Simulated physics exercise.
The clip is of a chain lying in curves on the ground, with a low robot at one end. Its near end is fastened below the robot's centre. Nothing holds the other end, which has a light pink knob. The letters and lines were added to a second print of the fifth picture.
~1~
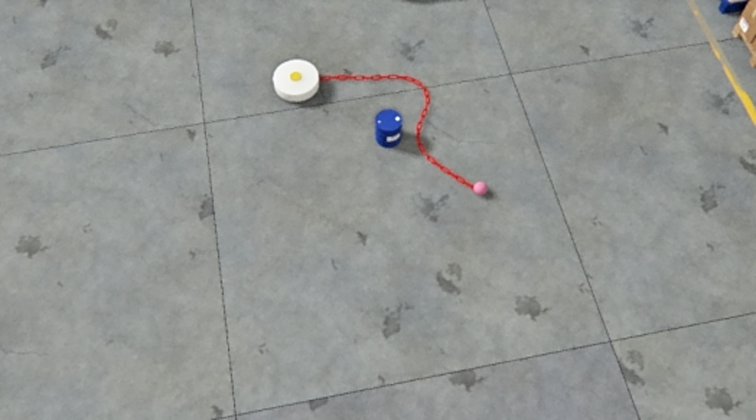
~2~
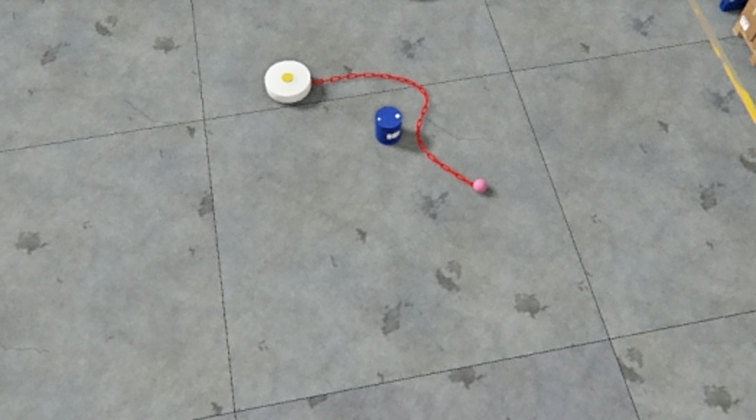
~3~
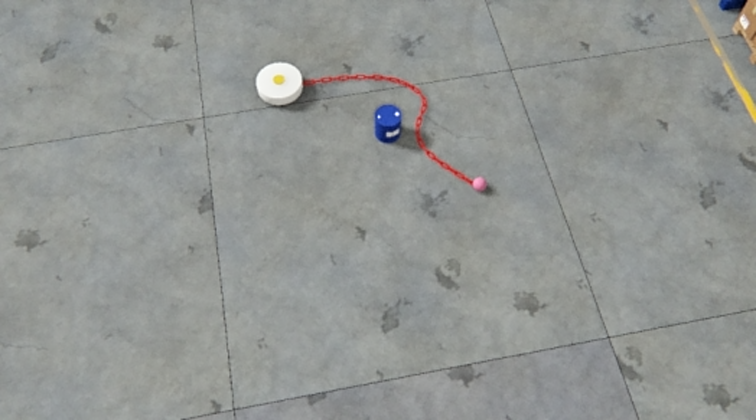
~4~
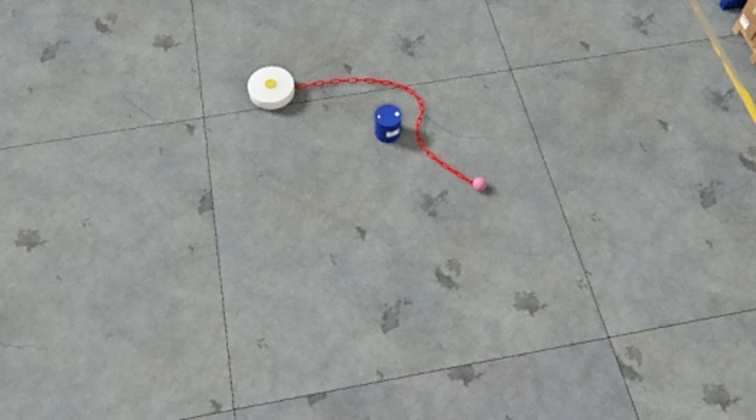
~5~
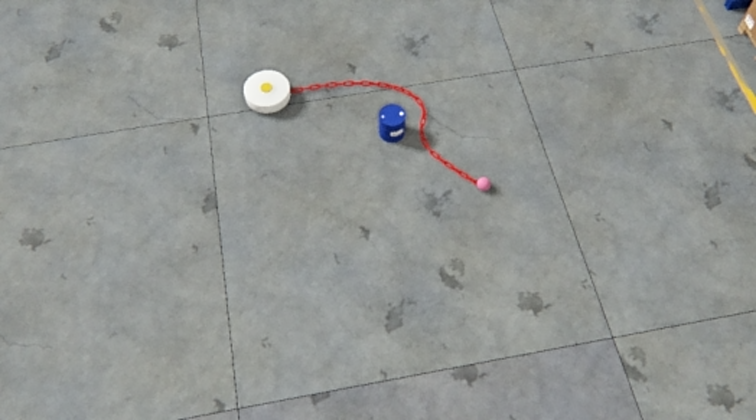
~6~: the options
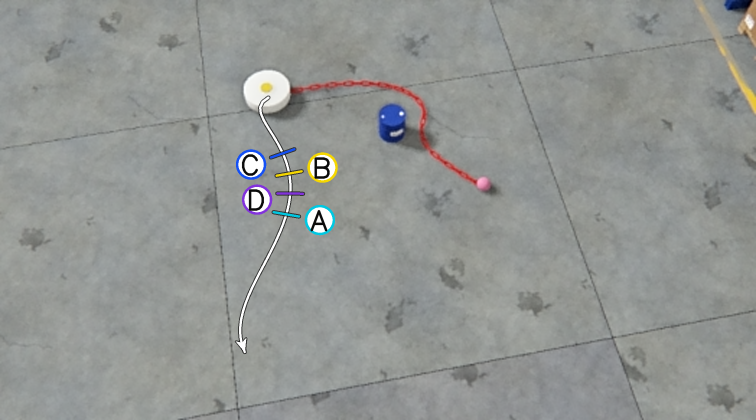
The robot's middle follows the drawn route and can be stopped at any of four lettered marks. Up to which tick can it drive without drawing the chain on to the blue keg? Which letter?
Up to mark A.
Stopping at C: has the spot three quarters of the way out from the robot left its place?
By then, no.
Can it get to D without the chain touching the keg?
Yes.
On the marked copy, A at (286, 214); B at (289, 174); C at (283, 153); D at (290, 194); the route from (268, 98) via (287, 211) to (245, 352).
Taking A. A third of the way, robot (271, 129), middle of the chain (397, 98), free end (484, 184).
Two thirds of the way, robot (289, 171), middle of the chain (394, 101), free end (484, 184).
When it is over, robot (285, 210), middle of the chain (382, 117), free end (484, 184); nothing has been touched.
As for the rest, B is safe but short; C is safe but short; D is safe but short.
